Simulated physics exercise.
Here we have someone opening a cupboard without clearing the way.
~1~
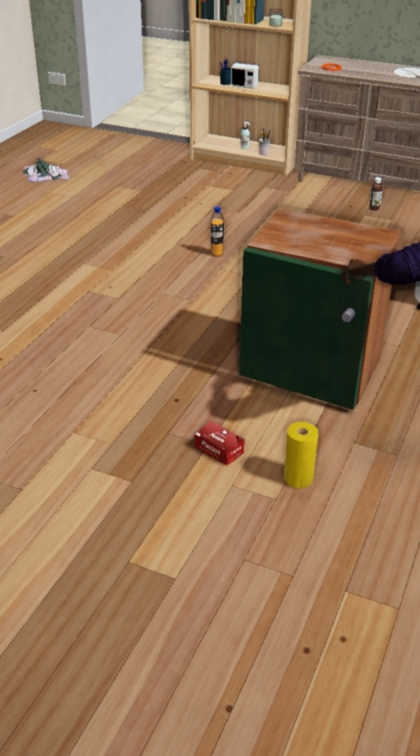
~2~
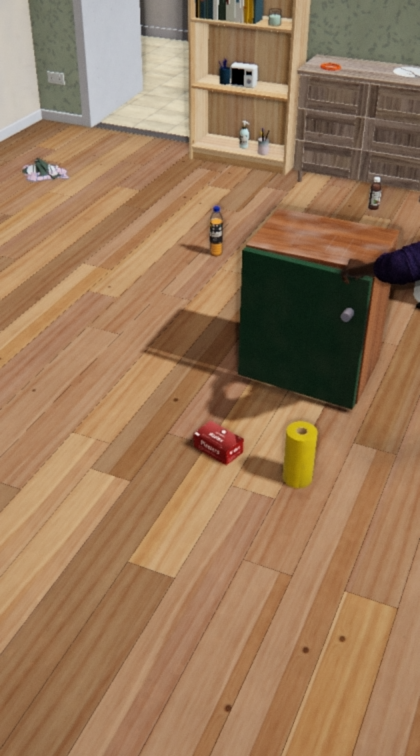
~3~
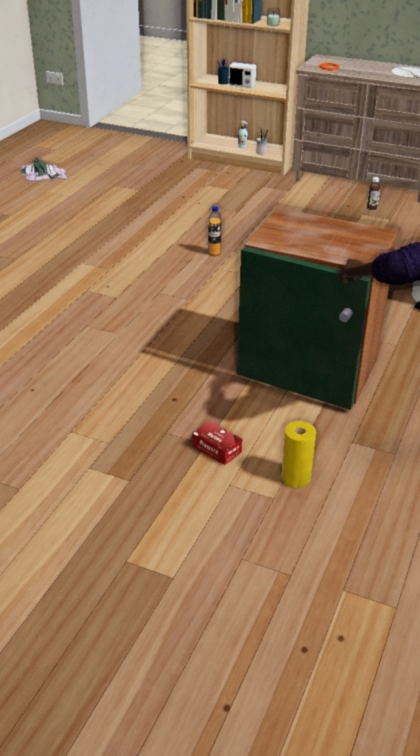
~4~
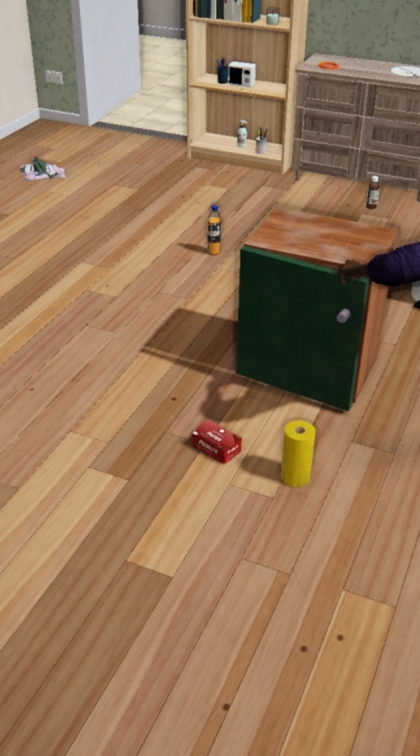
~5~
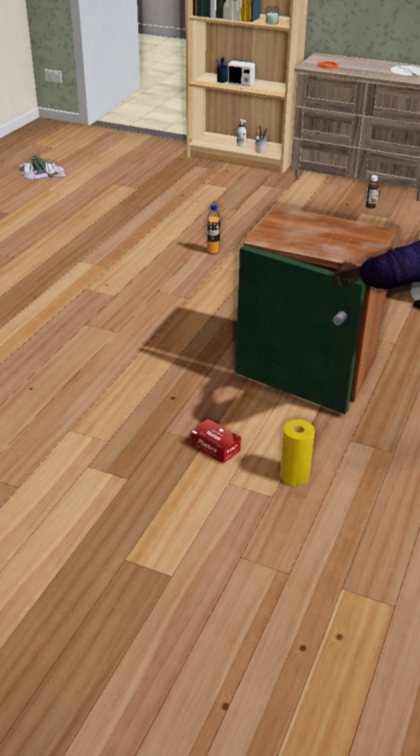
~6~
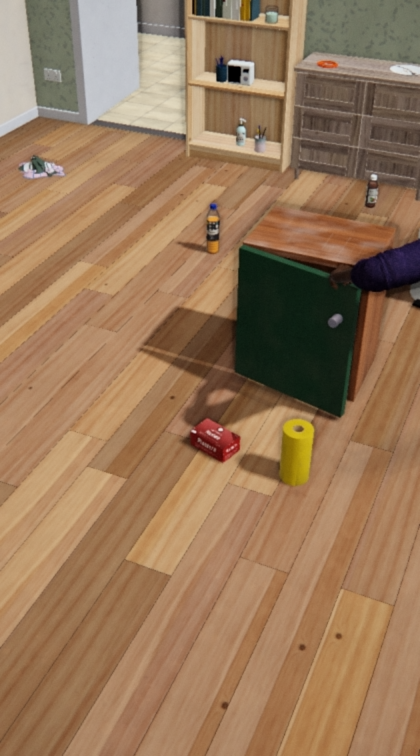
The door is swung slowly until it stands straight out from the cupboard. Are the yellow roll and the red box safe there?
The yellow roll stays untouched and the red box gets shoved.
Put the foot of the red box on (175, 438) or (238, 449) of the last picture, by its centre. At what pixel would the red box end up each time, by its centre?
About (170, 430) and (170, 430).
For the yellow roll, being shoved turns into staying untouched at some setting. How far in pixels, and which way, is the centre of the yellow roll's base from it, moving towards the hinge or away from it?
About 16 pixels up.
Then, 1.30 s on from there, door 71° open; yellow roll at rest near (296, 453); red box displaced a little near (203, 440).
Then, 1.52 s on from there, door 81° open; yellow roll at rest near (296, 453); red box displaced about its own width near (182, 437).
In the end, the yellow roll remains where it is, near (296, 453); the red box is pushed along, near (163, 433).
